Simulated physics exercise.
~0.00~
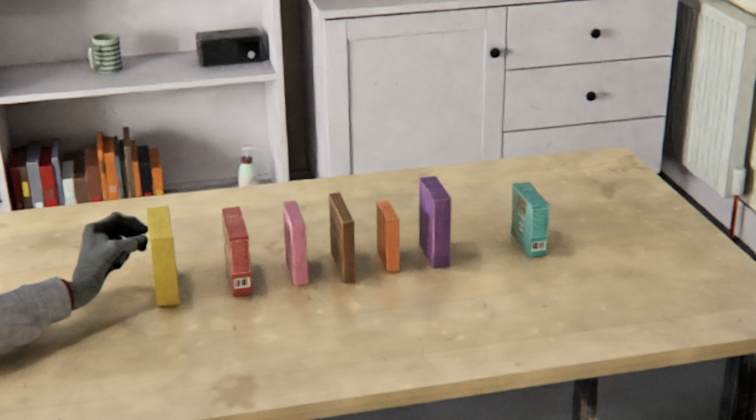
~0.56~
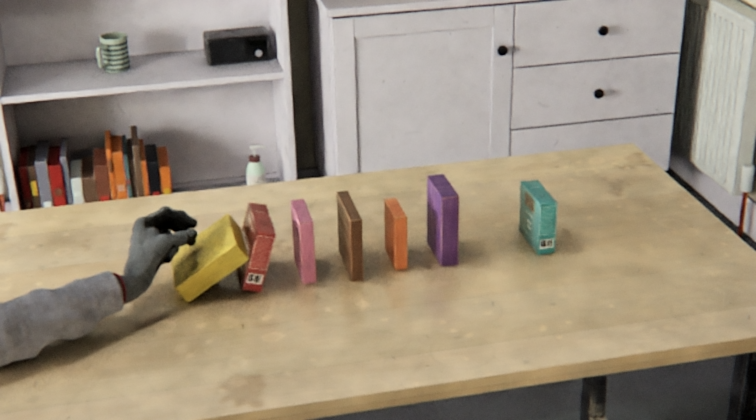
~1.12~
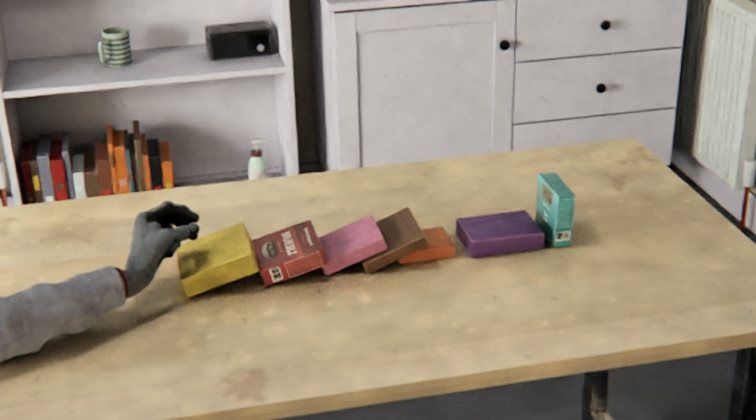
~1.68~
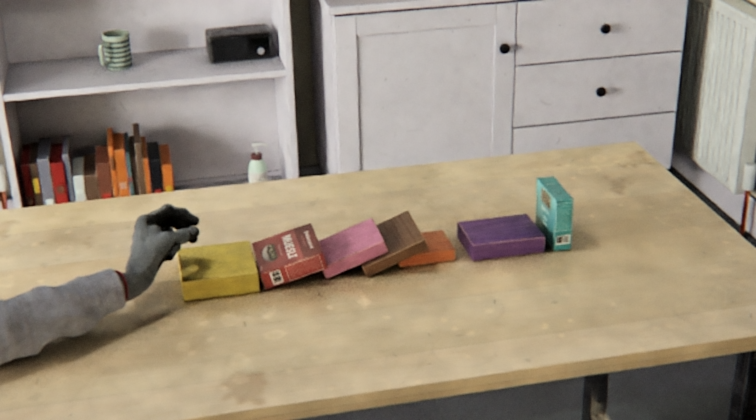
The video shows a gloved hand tipping a yellow block into a row of upright blocks on a wooden table, toppling the red, pink, brown, orange and purple ones rightward in turn, while the turquoise packet at the far end stays standing beside the fallen purple one.
